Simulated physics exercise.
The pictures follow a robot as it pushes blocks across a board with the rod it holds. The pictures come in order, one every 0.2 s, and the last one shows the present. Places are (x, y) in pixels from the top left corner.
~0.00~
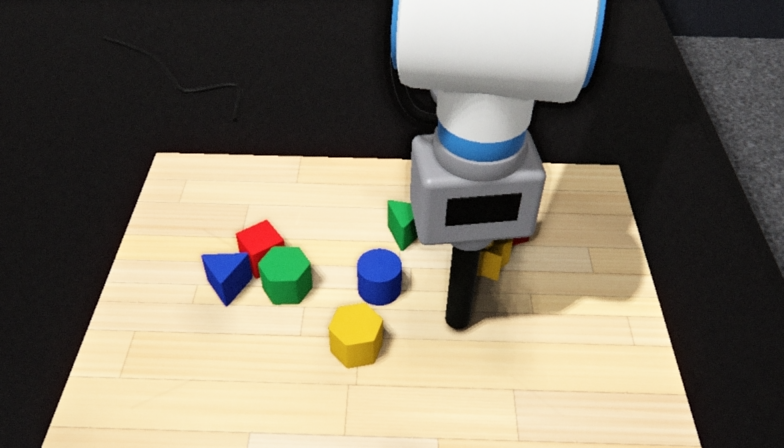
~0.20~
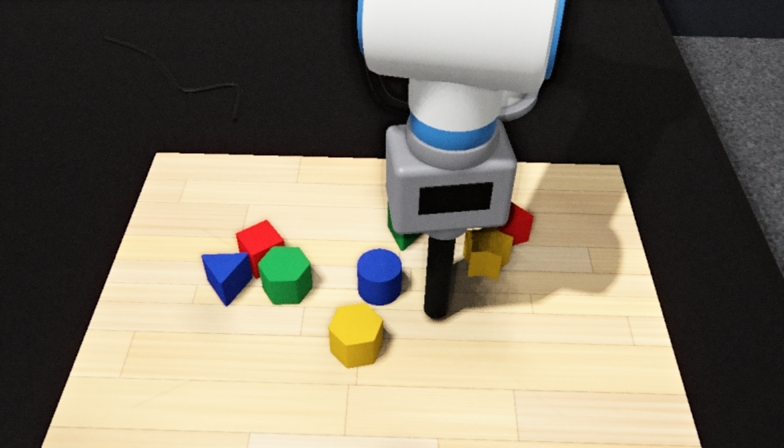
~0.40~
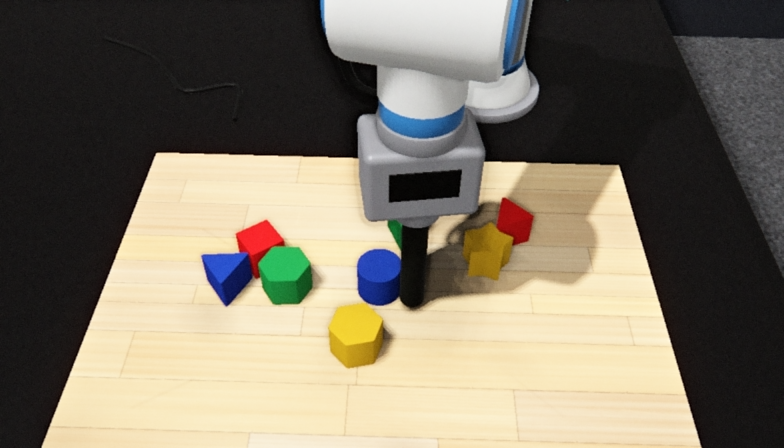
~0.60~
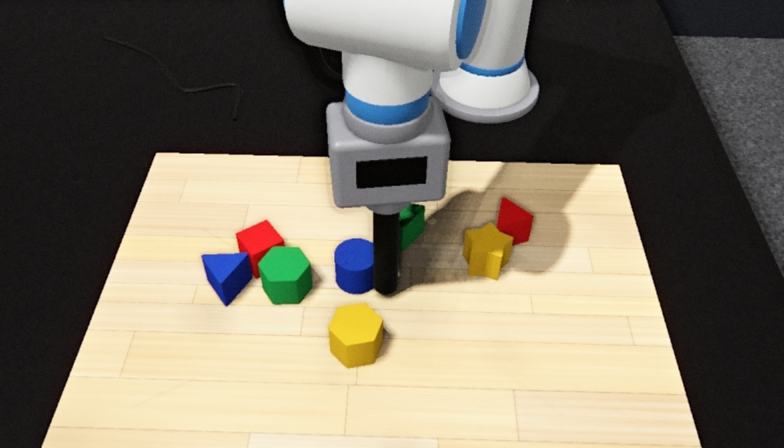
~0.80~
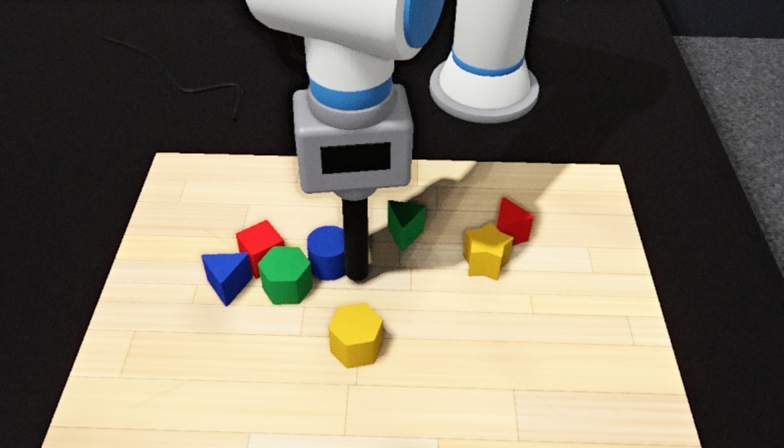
A white robot arm with blue bands and a black rod pointing down moves over a pale wooden board on a black surface, seen from above by a still camera. A blue triangle, red block and green hexagon sit at left, a yellow hexagon nearer the front, a green triangle behind, a yellow star and red piece at right. The rod sweeps left and slightly back, meets the blue cylinder near the middle and pushes it toward the green hexagon.
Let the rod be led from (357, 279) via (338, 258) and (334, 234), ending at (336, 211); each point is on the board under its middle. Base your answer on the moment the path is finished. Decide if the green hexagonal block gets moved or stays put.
It gets no push and keeps its place.
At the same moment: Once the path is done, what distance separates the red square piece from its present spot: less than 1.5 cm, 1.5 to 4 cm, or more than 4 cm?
I'd go with under 1.5 cm for this block.
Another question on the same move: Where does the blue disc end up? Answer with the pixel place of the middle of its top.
In the picture, that point is around (299, 222).
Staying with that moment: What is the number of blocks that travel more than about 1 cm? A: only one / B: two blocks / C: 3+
I'll go with A - only one.
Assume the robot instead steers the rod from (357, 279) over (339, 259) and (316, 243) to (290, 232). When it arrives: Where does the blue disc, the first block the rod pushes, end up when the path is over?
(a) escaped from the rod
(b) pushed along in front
It's b.
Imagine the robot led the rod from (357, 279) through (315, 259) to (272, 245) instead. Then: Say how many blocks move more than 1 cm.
Once the path ends, two blocks will have shifted.
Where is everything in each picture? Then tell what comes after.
The first picture shows lower end of the rod (457, 320), tops of blocks, red square piece (260, 236), green hexagonal block (284, 263), blue disc (379, 264).
The second picture shows rod (436, 309), blocks as before.
The third picture shows rod (412, 298), blocks as before.
The fourth picture shows rod (385, 286), blue disc (356, 254).
The fifth picture shows rod (357, 272), red square piece (260, 236), green hexagonal block (284, 263), blue disc (328, 240).
What follows on the original path. One third of the way, rod (338, 251); blue disc (305, 227).
Two thirds of the way, rod (333, 227); blue disc (299, 222).
At the end, rod (336, 205); red square piece not moved; green hexagonal block not moved; blue disc (299, 222).
